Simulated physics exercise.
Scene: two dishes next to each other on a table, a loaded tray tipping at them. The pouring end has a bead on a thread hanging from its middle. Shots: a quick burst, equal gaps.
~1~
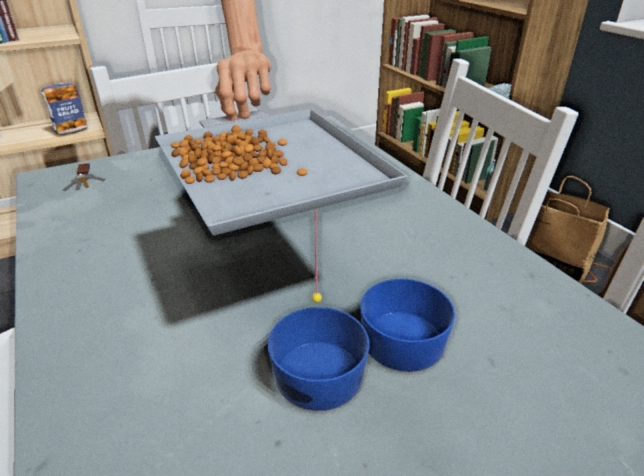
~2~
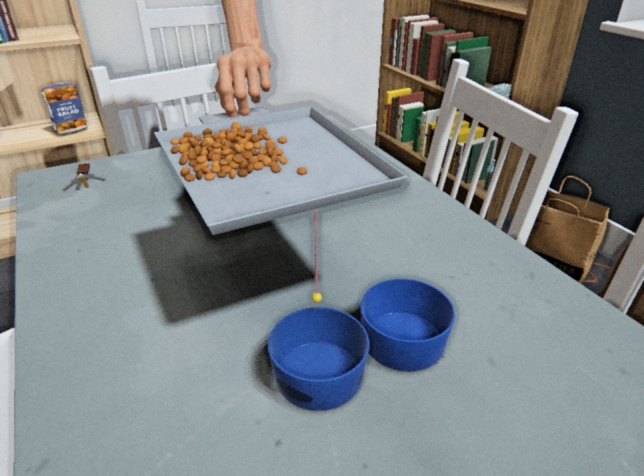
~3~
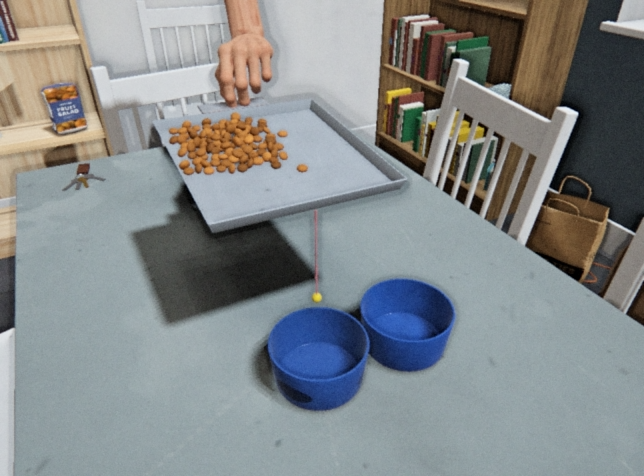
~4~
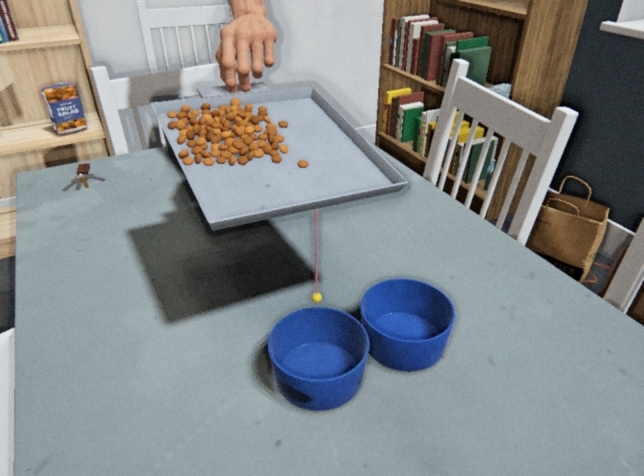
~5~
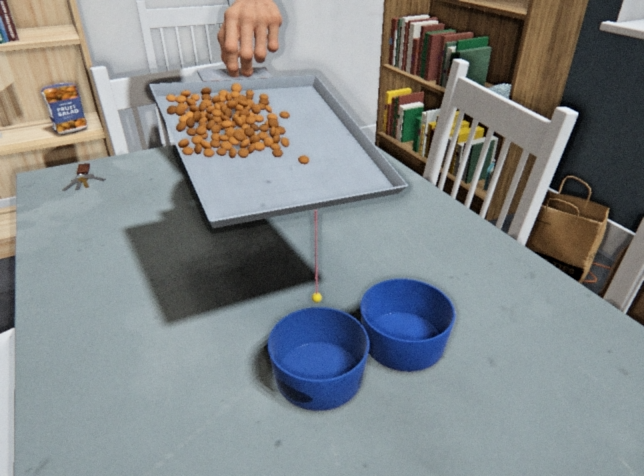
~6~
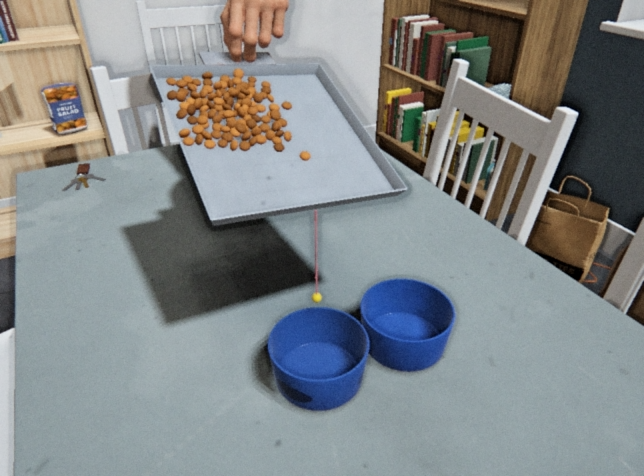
A hand at the far edge of a gray tray of brown kibble slowly raised that side, tilting the tray toward two blue bowls on the table, while the kibble stayed bunched near the hand.
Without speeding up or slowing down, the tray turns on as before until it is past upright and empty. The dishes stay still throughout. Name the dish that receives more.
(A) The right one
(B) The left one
(A) The right one.
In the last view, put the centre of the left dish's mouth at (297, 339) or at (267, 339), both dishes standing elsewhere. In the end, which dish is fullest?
The first time the right-side one comes out ahead, then the right-side one the second time.
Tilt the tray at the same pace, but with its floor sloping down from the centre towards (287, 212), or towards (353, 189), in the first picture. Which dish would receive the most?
The leftmost dish; the rightmost dish.
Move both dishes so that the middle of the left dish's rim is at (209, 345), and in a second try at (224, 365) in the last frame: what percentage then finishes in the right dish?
That makes 0 per cent, followed by 20 per cent.
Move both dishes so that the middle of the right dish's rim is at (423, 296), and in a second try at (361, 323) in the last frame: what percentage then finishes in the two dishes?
Roughly 60 per cent the first time and 40 per cent the second.
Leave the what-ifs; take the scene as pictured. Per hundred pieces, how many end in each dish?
Result - left dish: 20 %; right dish: 60 %.
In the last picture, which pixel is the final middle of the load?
The centre comes to rest close to (402, 345).
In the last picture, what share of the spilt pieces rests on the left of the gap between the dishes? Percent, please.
Close to 20 per cent.
Just after the last frame, tray tipped steeply; the larger part on the tray; roughly a quarter in the air.
A moment on, tray tipped past a quarter turn; just a few on the tray; roughly a quarter in the left dish; roughly half in the right dish; roughly a quarter outside both; about a tenth in the air.
Further on, tray tipped past a quarter turn; roughly a quarter in the left dish; roughly two thirds in the right dish; roughly a quarter outside both.
When it is over, tray tipped past a quarter turn; roughly a quarter in the left dish; roughly two thirds in the right dish; roughly a quarter outside both.
